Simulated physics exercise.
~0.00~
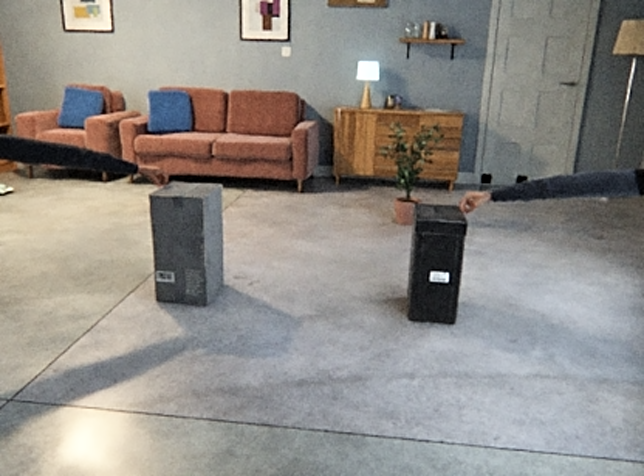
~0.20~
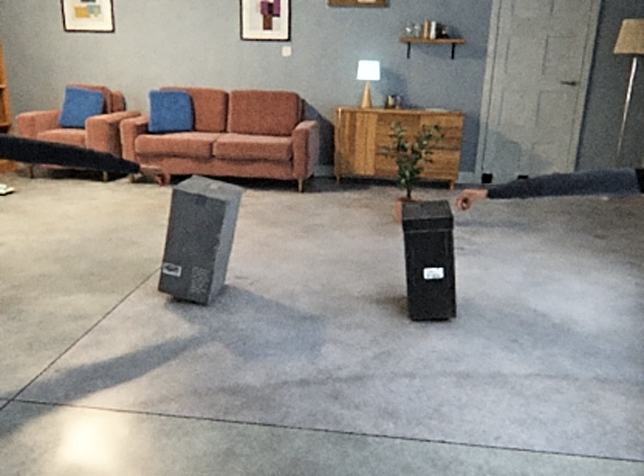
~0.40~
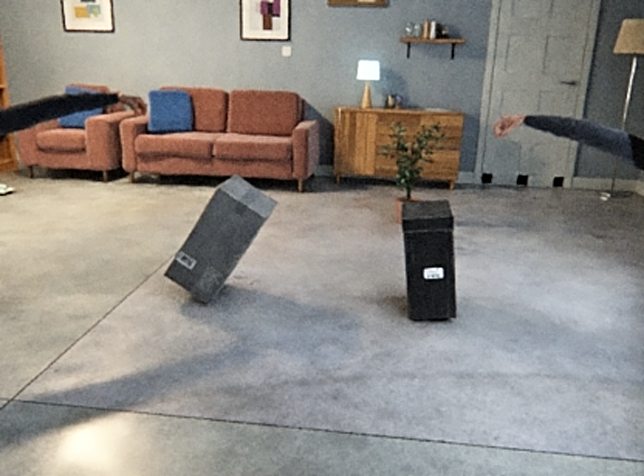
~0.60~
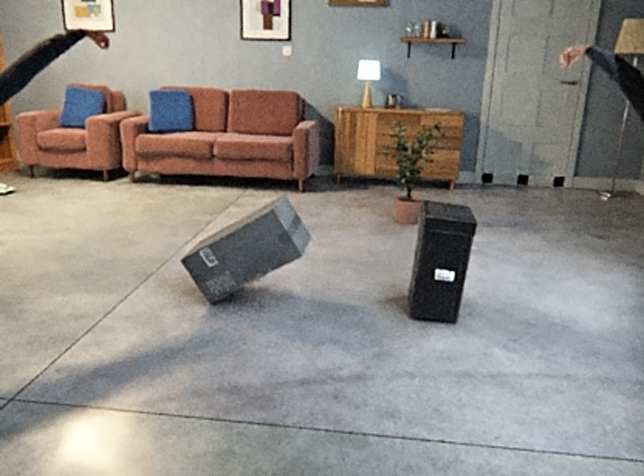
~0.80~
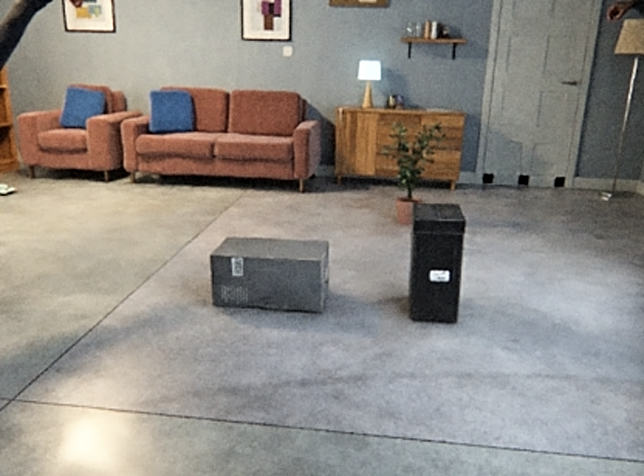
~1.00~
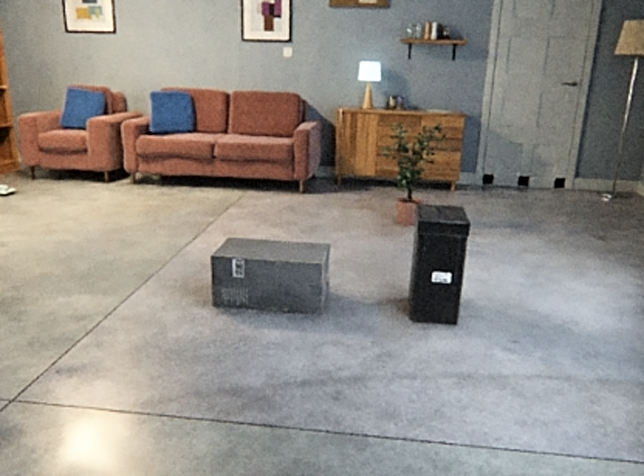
A grey box and a black box tipped as hands at either side pushed them, then the hands drew away; the grey one toppled to the right onto its side, while the black one rocked slightly and settled upright on the living room floor.
